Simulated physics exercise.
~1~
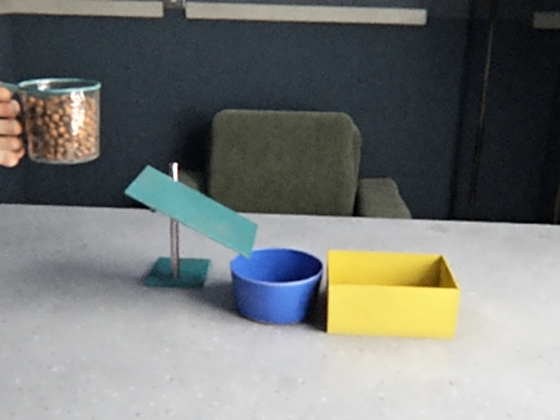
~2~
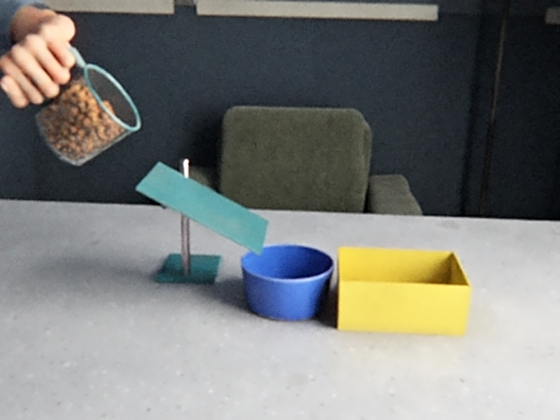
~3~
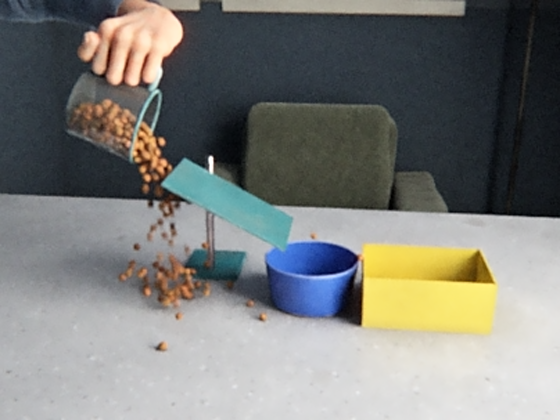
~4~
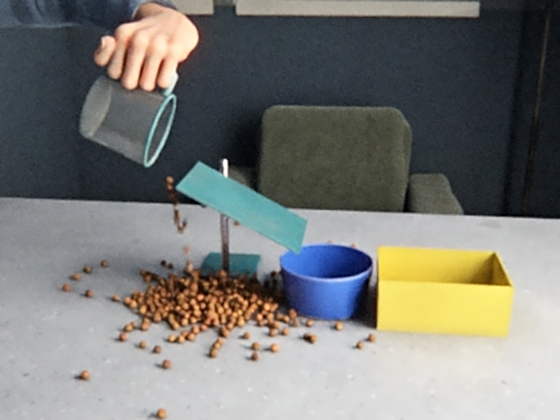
A hand tips a clear cup with a teal rim, full of small brown balls, over a grey table seen from the front. A teal slope on a thin metal post slants down to the right towards a round blue dish, with a rectangular yellow tin beside it and a dark green chair behind. The hand brings the cup in from the left and tilts it until the balls pour out near the slope's upper end. Most drop beneath the slope and scatter across the table. Finally, the last few fall from the nearly empty cup, leaving a wide heap around the stand.
